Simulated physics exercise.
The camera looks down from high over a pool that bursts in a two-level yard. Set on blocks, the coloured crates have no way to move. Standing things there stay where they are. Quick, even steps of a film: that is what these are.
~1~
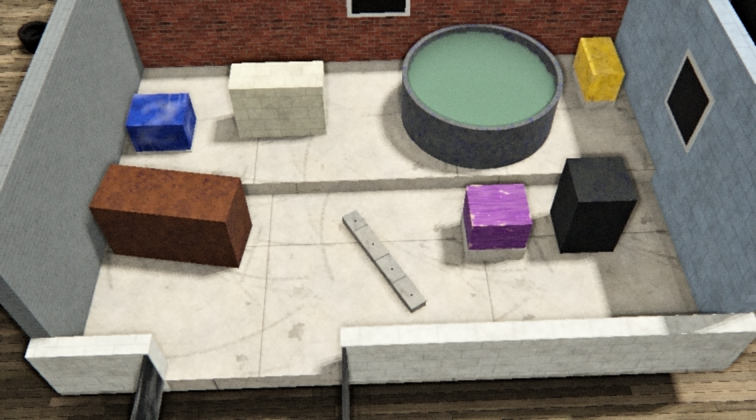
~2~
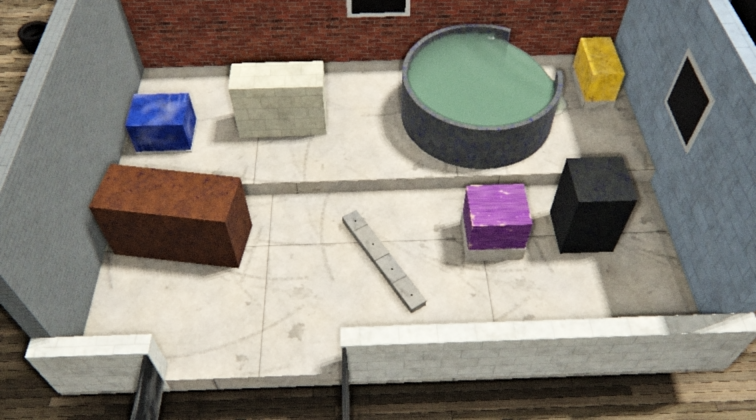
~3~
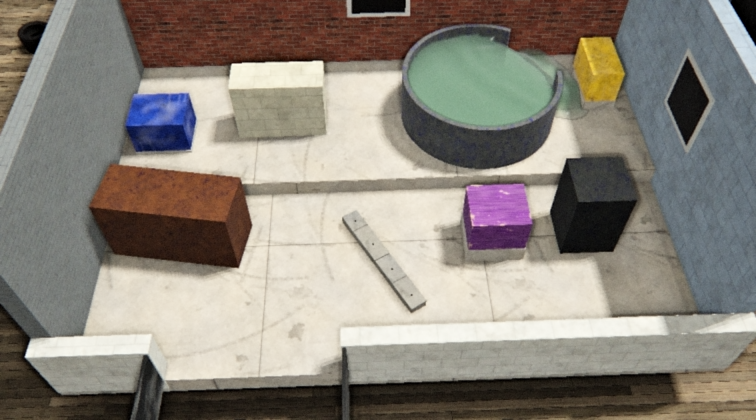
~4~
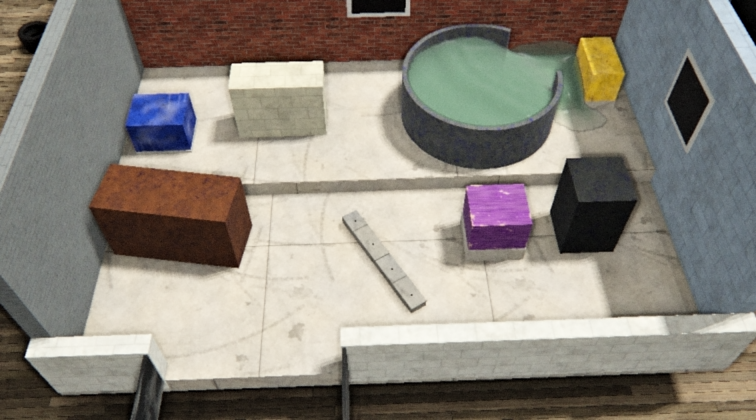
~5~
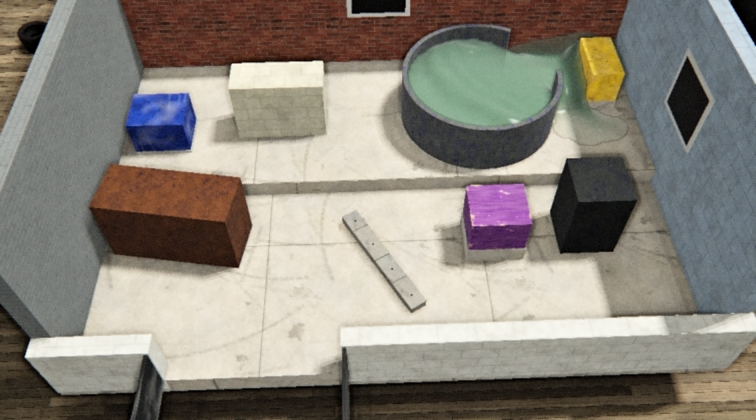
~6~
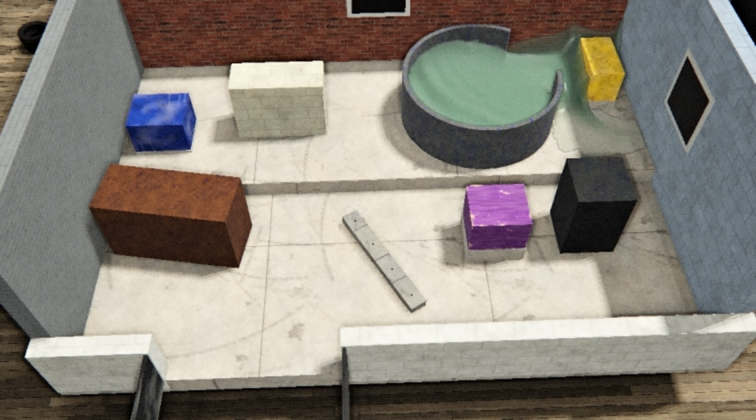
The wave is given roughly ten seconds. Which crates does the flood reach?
Outcome: The purple crate is spared, the blue crate is hit by the water, the yellow crate is hit by the water.
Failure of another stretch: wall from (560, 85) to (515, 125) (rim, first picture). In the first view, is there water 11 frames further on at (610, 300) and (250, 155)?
Result, in order - waterlogged, parched.
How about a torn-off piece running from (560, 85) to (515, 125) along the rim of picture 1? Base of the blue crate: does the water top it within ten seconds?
So, as it turns out, the blue crate is left untouched.
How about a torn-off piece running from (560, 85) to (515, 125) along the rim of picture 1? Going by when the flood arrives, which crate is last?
The blue one comes last.
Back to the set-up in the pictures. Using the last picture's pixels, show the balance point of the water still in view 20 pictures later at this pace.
I'd put it at around (516, 142).
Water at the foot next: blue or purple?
The purple crate, I say.
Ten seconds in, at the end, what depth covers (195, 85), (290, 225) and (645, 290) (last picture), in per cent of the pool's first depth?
In turn 8, 6 and 14 in a hundred.
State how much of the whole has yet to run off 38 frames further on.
My figure is close to 100 percent.
A moment on, water covers 15 % of the floor; the purple crate not reached, the blue crate not reached, the yellow crate water round its plinth.
Next, water covers 25 % of the floor; the purple crate water round its plinth, the blue crate not reached, the yellow crate water round its plinth.
Then, water covers 50 % of the floor; the purple crate water round its plinth, the blue crate water round its plinth, the yellow crate water round its plinth.
Later, water covers 80 % of the floor; the purple crate water round its plinth, the blue crate water round its plinth, the yellow crate water round its plinth.
In the end, water covers 80 % of the floor; the purple crate stayed above the water, the blue crate was topped, the yellow crate was topped.
